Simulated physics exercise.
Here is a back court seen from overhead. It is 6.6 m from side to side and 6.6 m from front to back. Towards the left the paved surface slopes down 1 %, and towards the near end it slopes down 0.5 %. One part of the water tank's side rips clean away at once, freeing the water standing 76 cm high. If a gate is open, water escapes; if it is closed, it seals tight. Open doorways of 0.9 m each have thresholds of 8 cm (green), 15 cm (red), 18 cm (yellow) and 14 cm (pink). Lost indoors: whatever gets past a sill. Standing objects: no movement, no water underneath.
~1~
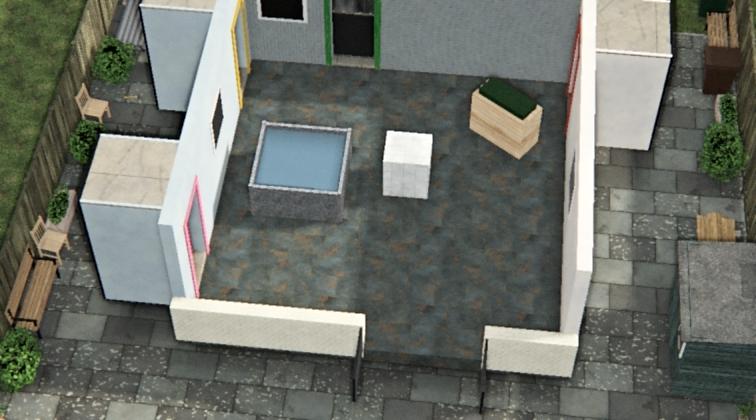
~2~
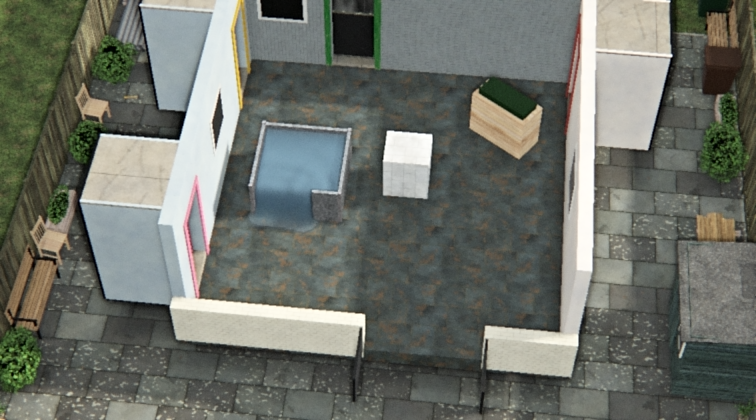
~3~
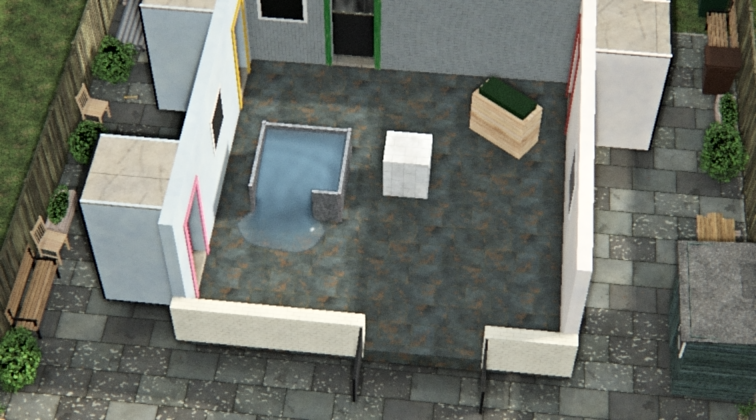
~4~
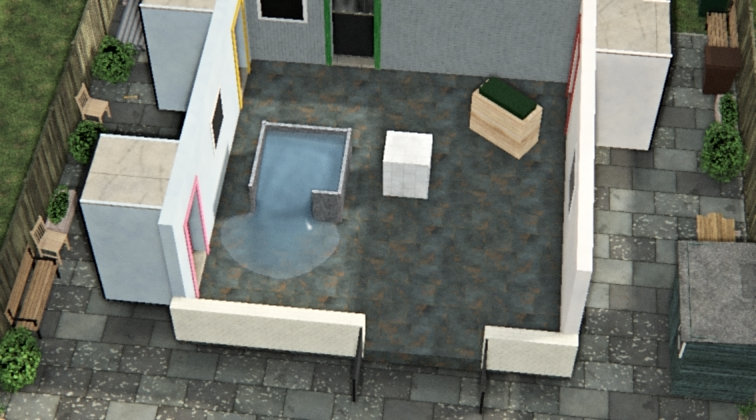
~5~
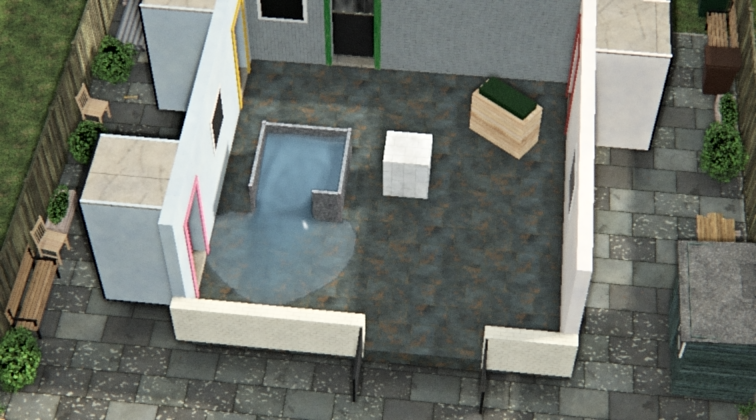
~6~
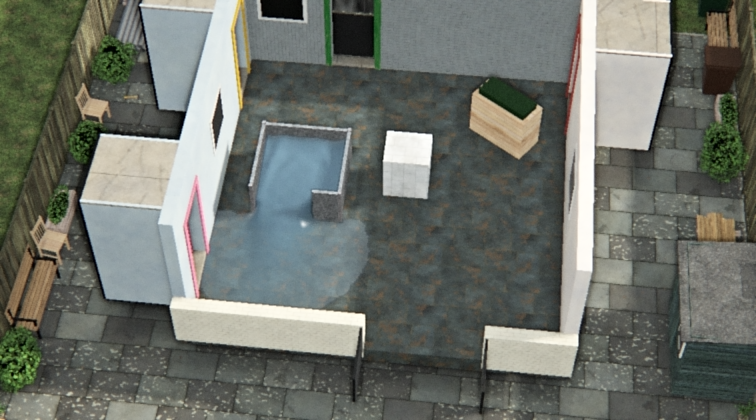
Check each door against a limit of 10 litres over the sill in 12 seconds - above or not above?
At the end, green door: The inflow ends up lower than the cap; red door: The inflow ends up lower than the cap; yellow door: The inflow ends up lower than the cap; pink door: The inflow ends up higher than the cap.
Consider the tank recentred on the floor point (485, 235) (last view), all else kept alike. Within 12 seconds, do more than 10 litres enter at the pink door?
Then: Pink below.
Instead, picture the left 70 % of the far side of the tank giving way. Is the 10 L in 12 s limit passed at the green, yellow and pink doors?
Door by door - green: Out of bounds, yellow: Out of bounds, pink: Within bounds.
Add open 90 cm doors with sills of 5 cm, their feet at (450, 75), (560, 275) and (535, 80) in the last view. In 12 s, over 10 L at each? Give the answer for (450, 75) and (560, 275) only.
So the first one doesn't reach it, while the second one exceeds it.
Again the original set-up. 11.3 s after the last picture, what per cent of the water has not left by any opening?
Roughly 78 in a hundred.
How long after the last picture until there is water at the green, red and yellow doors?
Green 6.5 s, red 5.5 s, yellow 4.5 s.
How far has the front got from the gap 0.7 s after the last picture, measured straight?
About 3.4 m out.
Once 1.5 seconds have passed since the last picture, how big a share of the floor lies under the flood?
About 20 per cent.
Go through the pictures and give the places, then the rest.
Still water, 76 cm deep, in the water tank at (301, 160), in the first picture.
The front is at (253, 220), 0.6 m from the gap at (284, 207); 0.2 m2 of floor is under water; 76 cm left at the back of the water tank, in the second picture.
The front is at (309, 245), 0.9 m from the gap at (284, 207); 0.9 m2 of floor is under water; 73 cm left at the back of the water tank, in the third picture.
The front is at (288, 275), 1.4 m from the gap at (284, 208); 2.2 m2 of floor is under water; 66 cm left at the back of the water tank, in the fourth picture.
Water pours out at (284, 208) and has run 2.0 m, to (257, 300); typically 6 cm deep outside, 65 cm at the water tank's back, in the fifth picture.
The front is at a hidden place, 2.6 m from the gap at (284, 208); 5.6 m2 of floor is under water; 61 cm left at the back of the water tank, in the sixth picture.
Then, 0.7 s after the last picture water covers 20 % of the floor and is deepest (56 cm) near (192, 322); green door not reached, red door not reached, yellow door not reached, pink door 23 cm at the sill, 2 L in.
Then, 1.5 s after the last picture water covers 20 % of the floor and is deepest (34 cm) near (194, 314); green door not reached, red door not reached, yellow door not reached, pink door 27 cm at the sill, 30 L in.
Then, 2.8 s after the last picture water covers 40 % of the floor and is deepest (20 cm) near (205, 266); green door not reached, red door not reached, yellow door not reached, pink door 19 cm at the sill, 81 L in.
Then, 6.3 s after the last picture water covers 70 % of the floor and is deepest (12 cm) near (192, 322); green door not reached, red door 2 cm at the sill, 0 L in, yellow door 3 cm at the sill, 0 L in, pink door 10 cm at the sill, 95 L in.
Then, 11.3 s after the last picture water covers 95 % of the floor and is deepest (6 cm) near (192, 322); green door 3 cm at the sill, 0 L in, red door 2 cm at the sill, 0 L in, yellow door 4 cm at the sill, 0 L in, pink door 6 cm at the sill, 95 L in.
